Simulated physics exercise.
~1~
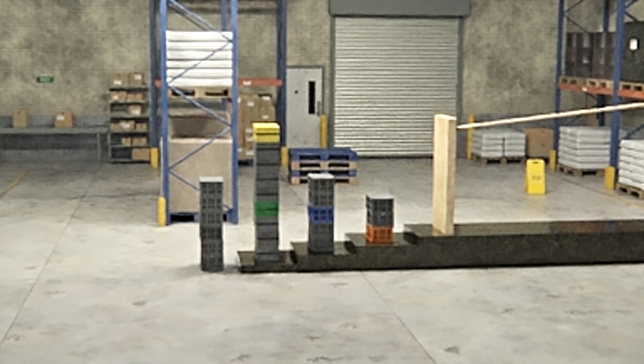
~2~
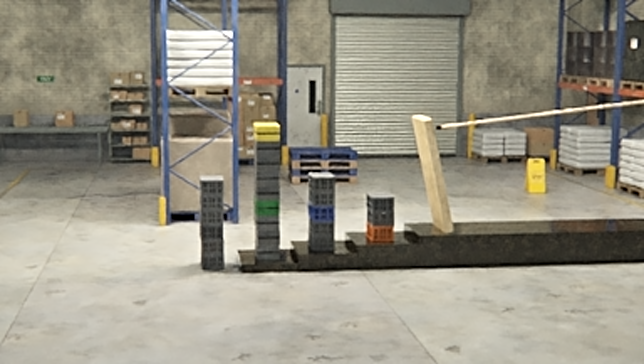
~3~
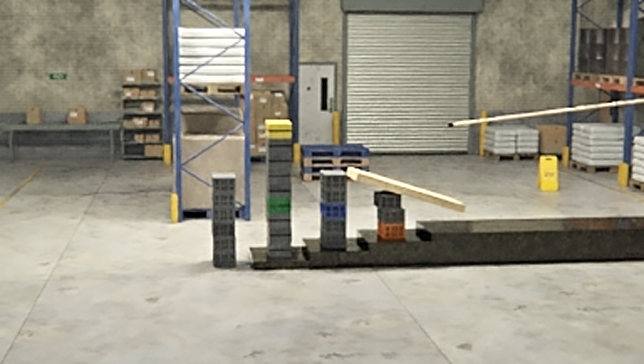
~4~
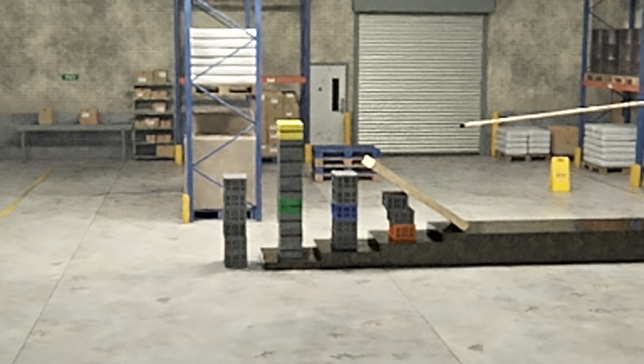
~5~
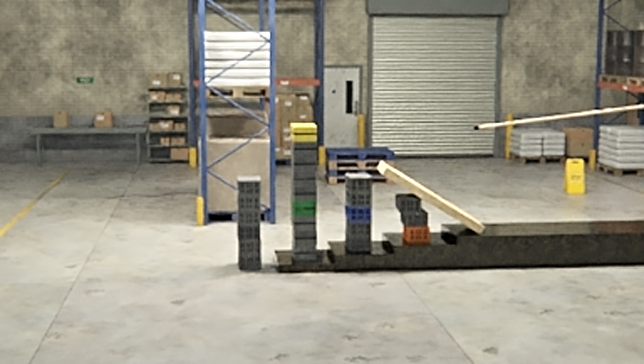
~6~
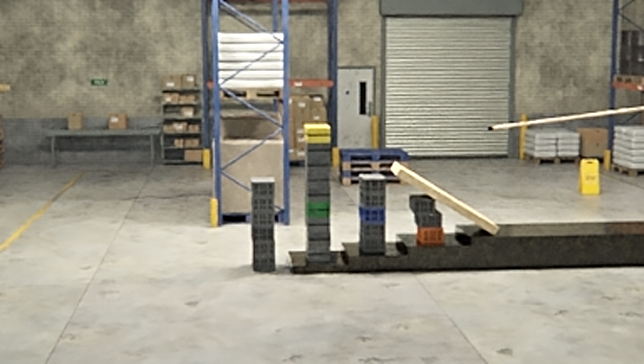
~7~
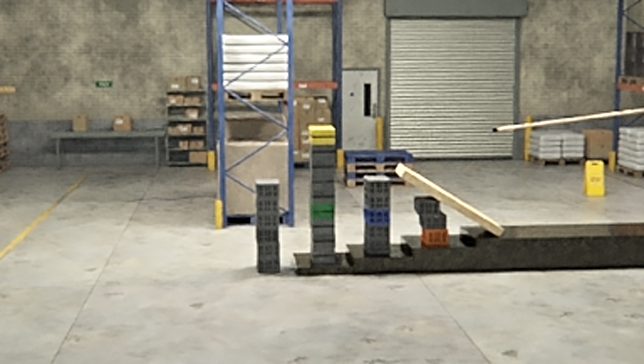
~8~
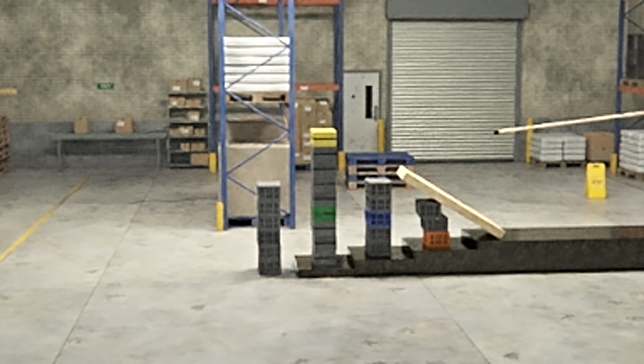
In the video, a pole tips an upright wooden board leftward in a warehouse, toward stacks of crates on descending dark steps. The board falls against the nearest short stack, shifting its upper crates, and comes to rest leaning there, with every stack, including the yellow-topped one, still standing.
